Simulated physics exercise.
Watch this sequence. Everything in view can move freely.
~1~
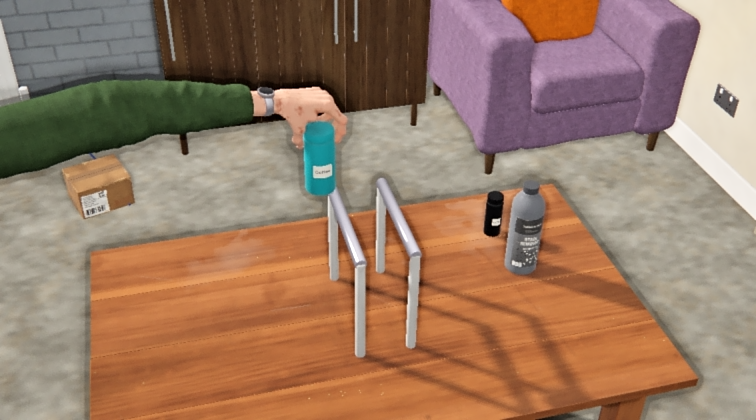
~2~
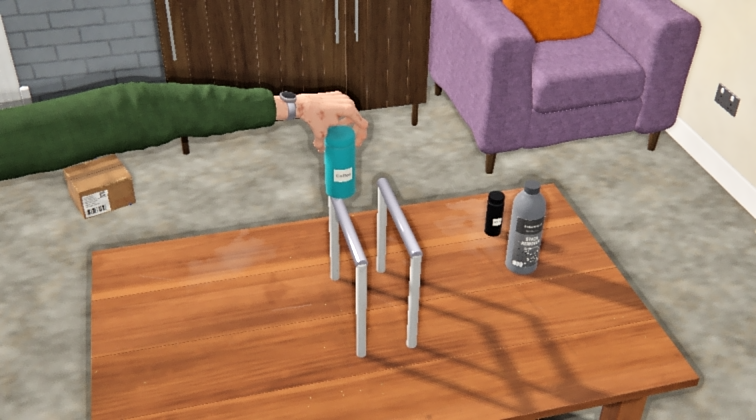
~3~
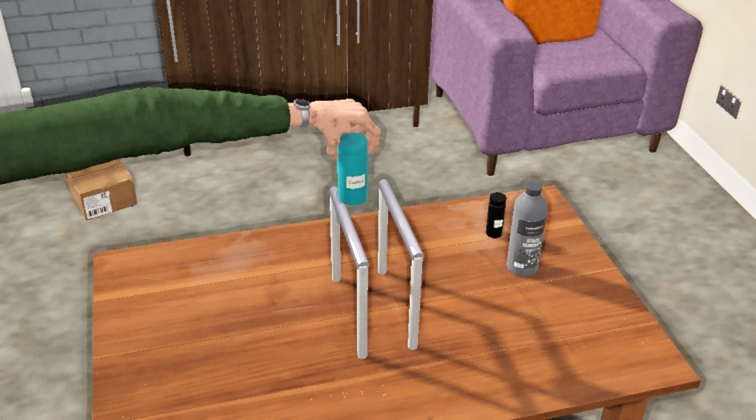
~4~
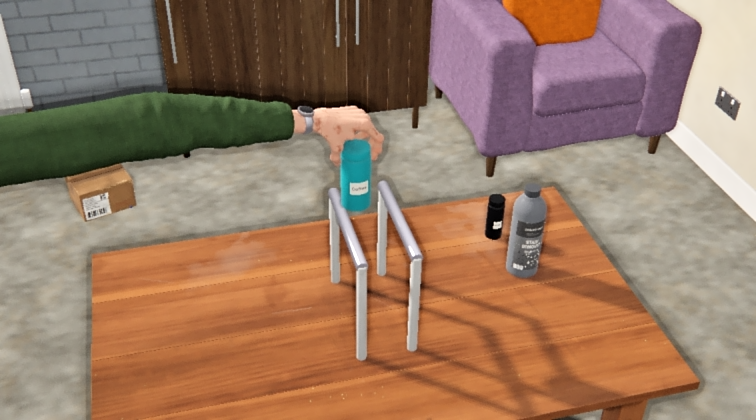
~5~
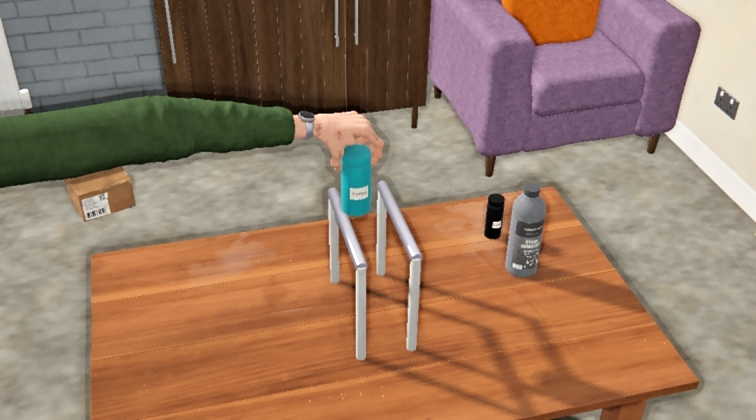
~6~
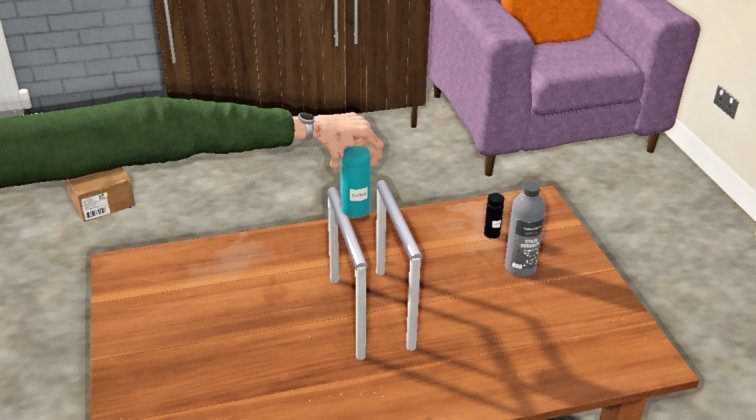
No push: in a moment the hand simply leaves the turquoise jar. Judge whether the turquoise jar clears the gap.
Well, it doesn't make it past the gap, sadly.
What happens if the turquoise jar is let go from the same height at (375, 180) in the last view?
In that case it slips past.
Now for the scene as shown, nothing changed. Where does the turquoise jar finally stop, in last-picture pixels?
At about (382, 211).
Then, 0.20 s on from there, turquoise jar turned 12° from how it was put near (363, 196).
Then, 0.30 s on from there, turquoise jar turned 55° from how it was put near (381, 209).
In the end, toppled on the stand or table, turquoise jar; the other 2 unmoved. At the end, from the last picture's camera, turquoise jar near (382, 211). The jar lodges.
